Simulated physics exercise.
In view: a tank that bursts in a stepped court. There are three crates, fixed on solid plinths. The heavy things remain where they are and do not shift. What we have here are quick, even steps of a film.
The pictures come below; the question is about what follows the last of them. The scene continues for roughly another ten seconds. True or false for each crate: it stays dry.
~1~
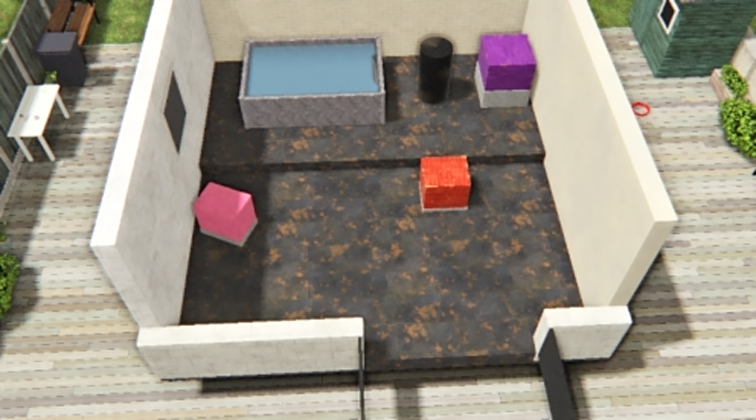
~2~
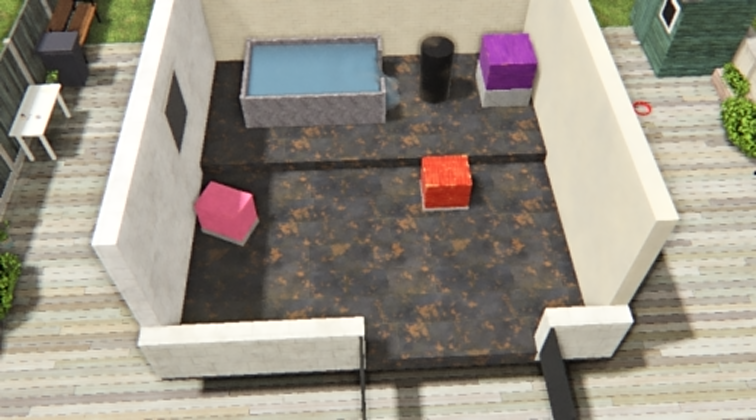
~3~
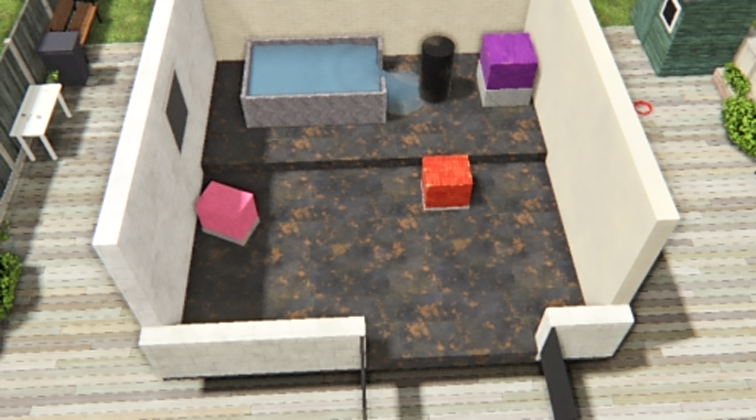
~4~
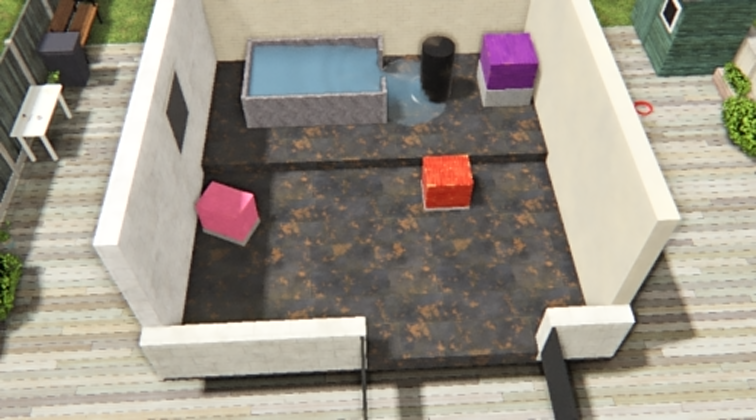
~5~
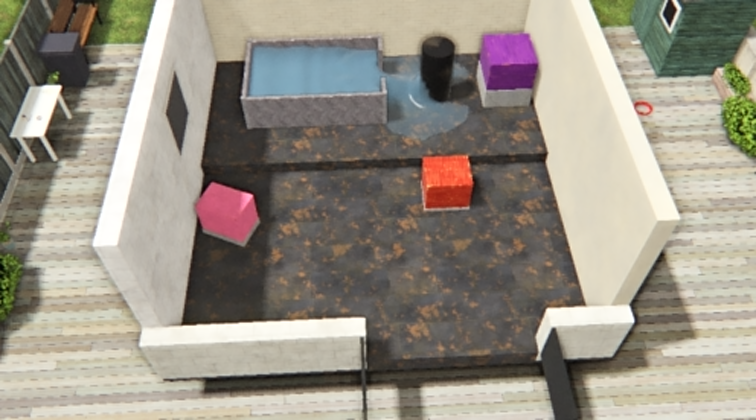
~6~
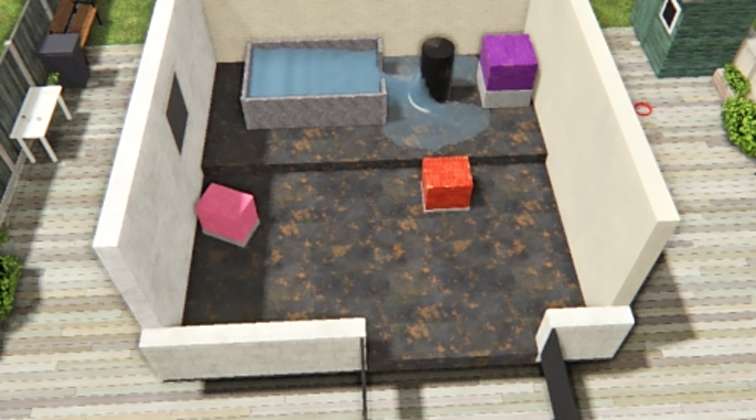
Pink crate: True, it stays dry; red crate: False, it gets wet; purple crate: True, it stays dry.
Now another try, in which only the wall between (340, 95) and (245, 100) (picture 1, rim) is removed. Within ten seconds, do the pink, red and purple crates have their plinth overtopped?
Going through them, the pink gets reached, the red gets reached and the purple is never reached.
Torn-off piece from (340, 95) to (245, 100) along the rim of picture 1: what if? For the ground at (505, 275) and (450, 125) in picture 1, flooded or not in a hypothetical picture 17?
Taking the two spots in turn: Parched and parched.
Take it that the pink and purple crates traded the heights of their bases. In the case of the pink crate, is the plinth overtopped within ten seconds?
Note: Pink crate is left dry.
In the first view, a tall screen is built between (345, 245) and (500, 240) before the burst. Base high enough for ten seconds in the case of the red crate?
Red crate: Flooded.
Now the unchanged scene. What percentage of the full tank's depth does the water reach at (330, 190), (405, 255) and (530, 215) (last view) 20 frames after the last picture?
At the three places, in the order asked: Around 2, 2 and 16 per cent.
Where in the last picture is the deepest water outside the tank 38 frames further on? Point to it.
Deepest spot: Near (512, 63).
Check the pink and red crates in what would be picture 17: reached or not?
By then the pink crate has stayed dry and the red crate has been hit.
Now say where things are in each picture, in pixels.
In the first frame, the open tank at (313, 70) is whole and still.
In the second frame, water pours out at (379, 85) and has run to (395, 104).
In the third frame, the front is at (423, 101), out from the gap at (380, 85).
In the fourth frame, water pours out at (380, 85) and has run to a hidden place.
In the fifth frame, water pours out at (380, 85) and has run to (462, 70).
In the sixth frame, water pours out at (380, 85) and has run to a hidden place.
A moment on, water covers 20 % of the floor; the pink crate not reached, the red crate water round its plinth, the purple crate water round its plinth.
Next, water covers 30 % of the floor; the pink crate not reached, the red crate water round its plinth, the purple crate water round its plinth.
Then, water covers 45 % of the floor; the pink crate not reached, the red crate water round its plinth, the purple crate water round its plinth.
Later, water covers 60 % of the floor; the pink crate water round its plinth, the red crate water round its plinth, the purple crate water round its plinth.
In the end, water covers 90 % of the floor; the pink crate stayed above the water, the red crate was topped, the purple crate stayed above the water.
